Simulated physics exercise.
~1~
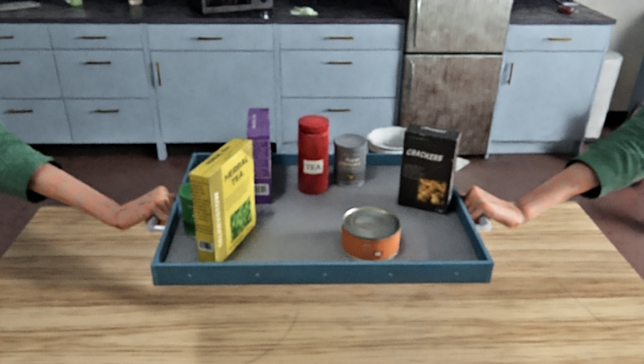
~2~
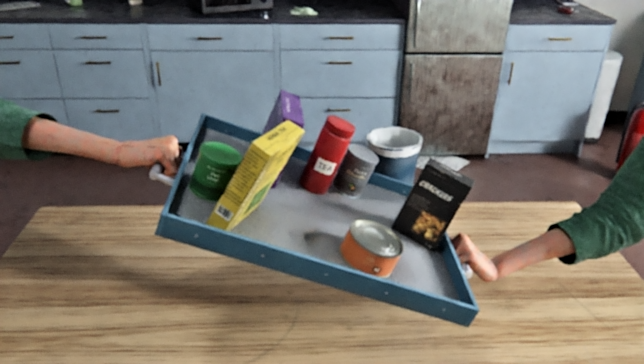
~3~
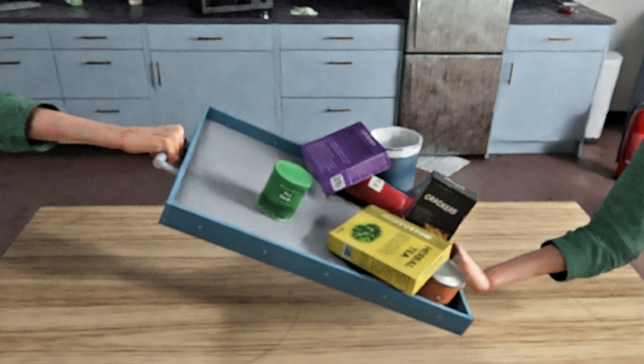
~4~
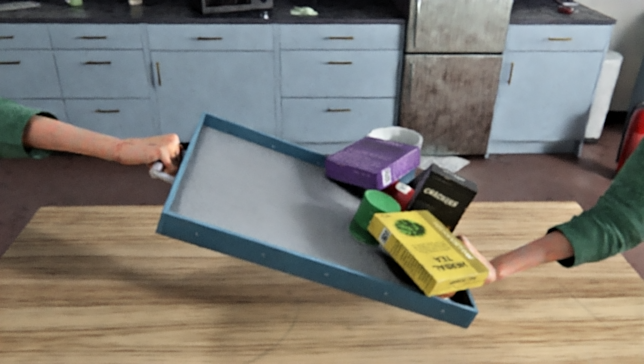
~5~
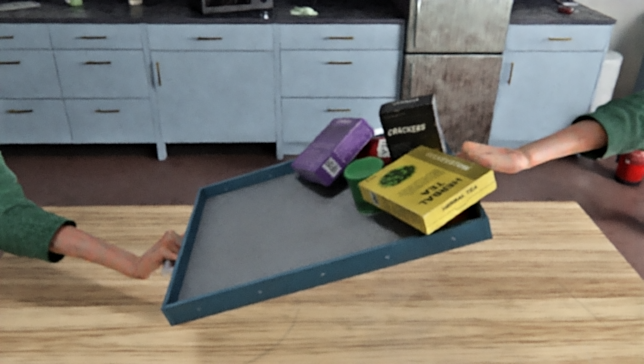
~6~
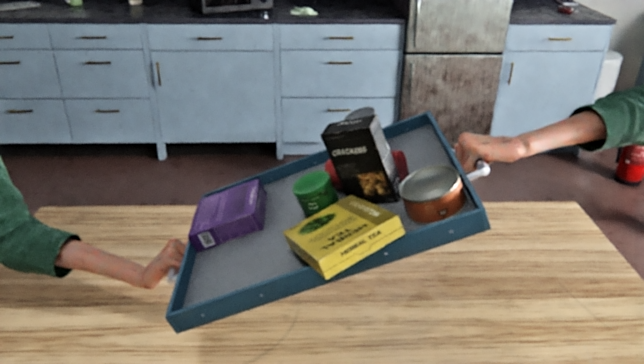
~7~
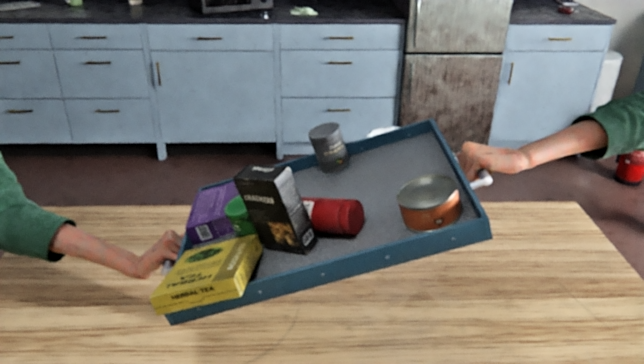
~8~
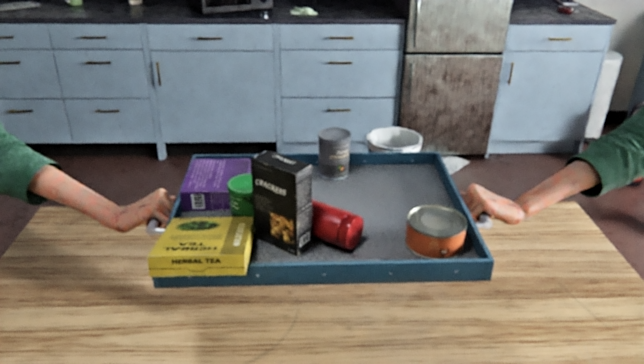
In a kitchen with pale blue cabinets, seen from across a wooden table, two green-sleeved arms hold a blue-rimmed tray. A yellow packet, green tin and purple packet stand at left, a red jar and grey tin in the middle, an orange tub in front and a black packet at right. The right side dips steeply, and the packets, jar and green tin tumble and slide rightward into a heap. The hands then tip the tray left, sending most things back. Levelled again, it holds the yellow and purple packets and red jar toppled, the black packet upright.
